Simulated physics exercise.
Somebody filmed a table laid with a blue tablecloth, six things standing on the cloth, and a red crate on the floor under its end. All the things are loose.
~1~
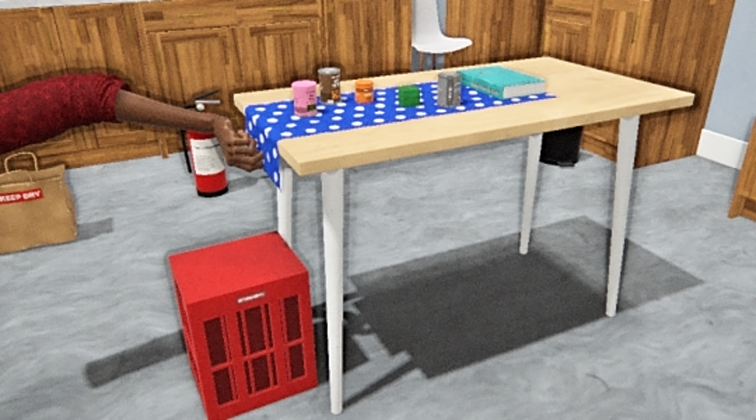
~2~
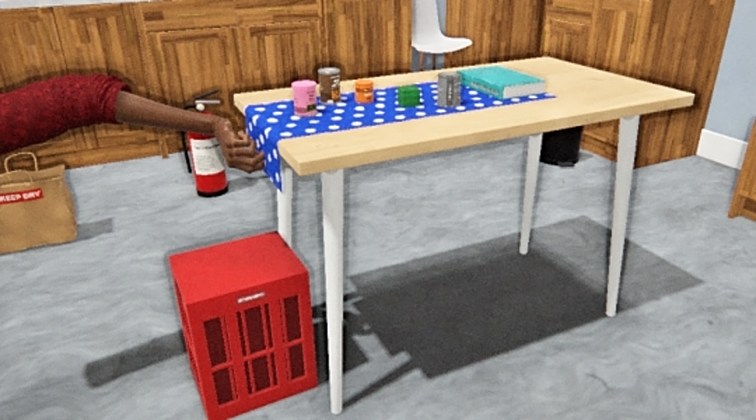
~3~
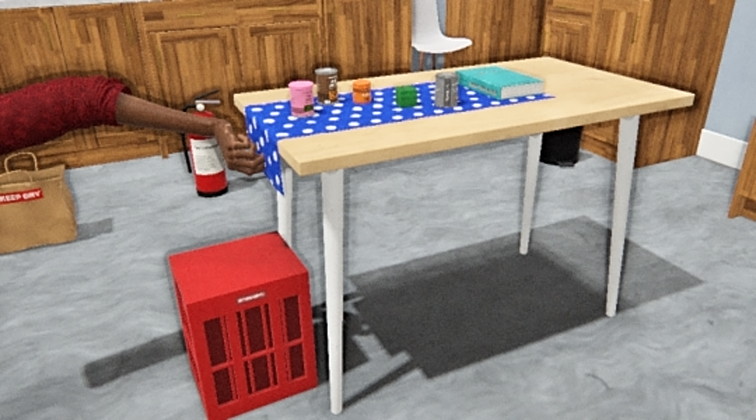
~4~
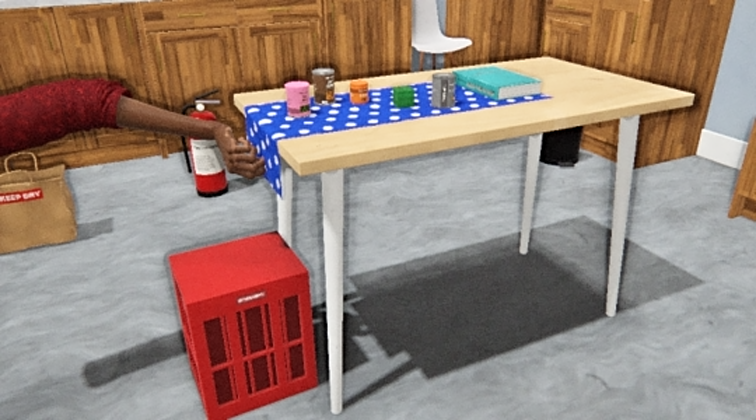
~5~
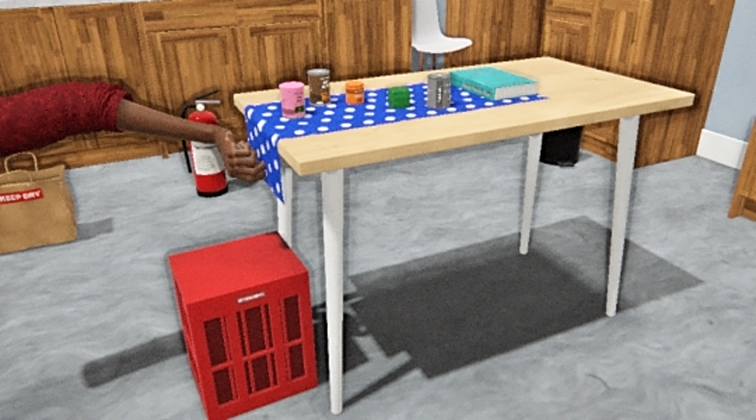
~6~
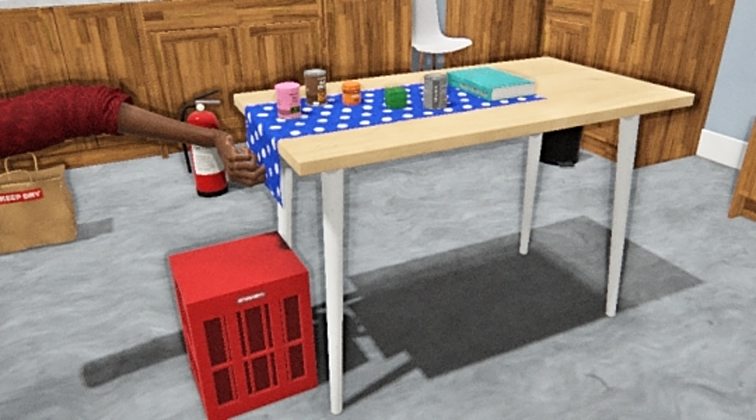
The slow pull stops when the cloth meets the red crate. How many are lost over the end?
The count of fallen things is two.
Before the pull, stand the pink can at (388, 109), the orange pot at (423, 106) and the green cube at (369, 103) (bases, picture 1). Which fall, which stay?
The pink can stays on; the orange pot remains up; the green cube stays on.
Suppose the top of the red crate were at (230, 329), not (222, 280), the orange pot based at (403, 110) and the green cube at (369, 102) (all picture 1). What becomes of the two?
The orange pot goes over, the green cube drops off.
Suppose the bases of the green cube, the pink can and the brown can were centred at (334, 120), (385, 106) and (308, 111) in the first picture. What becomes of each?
The green cube tumbles off; the pink can does not fall; the brown can tumbles off.
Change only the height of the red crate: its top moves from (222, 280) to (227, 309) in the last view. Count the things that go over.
Then 3.
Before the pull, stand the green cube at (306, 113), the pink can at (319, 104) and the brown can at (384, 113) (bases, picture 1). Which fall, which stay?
The green cube is carried off; the pink can goes over; the brown can holds on.
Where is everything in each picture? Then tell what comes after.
Hem (282, 193); pink can (304, 84); brown can (329, 70); orange pot (364, 82); green cube (409, 87); grey can (450, 74); top of the crate (222, 280), in the first picture.
Hem (282, 193); pink can (304, 84), in the second picture.
Hem (284, 196); brown can (326, 71), in the third picture.
Hem (282, 200); orange pot (359, 82); top of the crate (222, 280), in the fourth picture.
Hem (285, 204); green cube (399, 89), in the fifth picture.
Hem (282, 208); pink can (287, 86); brown can (315, 72); orange pot (351, 83); green cube (396, 89); grey can (436, 76), in the sixth picture.
Early on, hem near (267, 211); all still up.
Midway, hem on the crate; pink can and brown can gone.
Finally, hem on the crate; pink can and brown can gone. It carries off two.
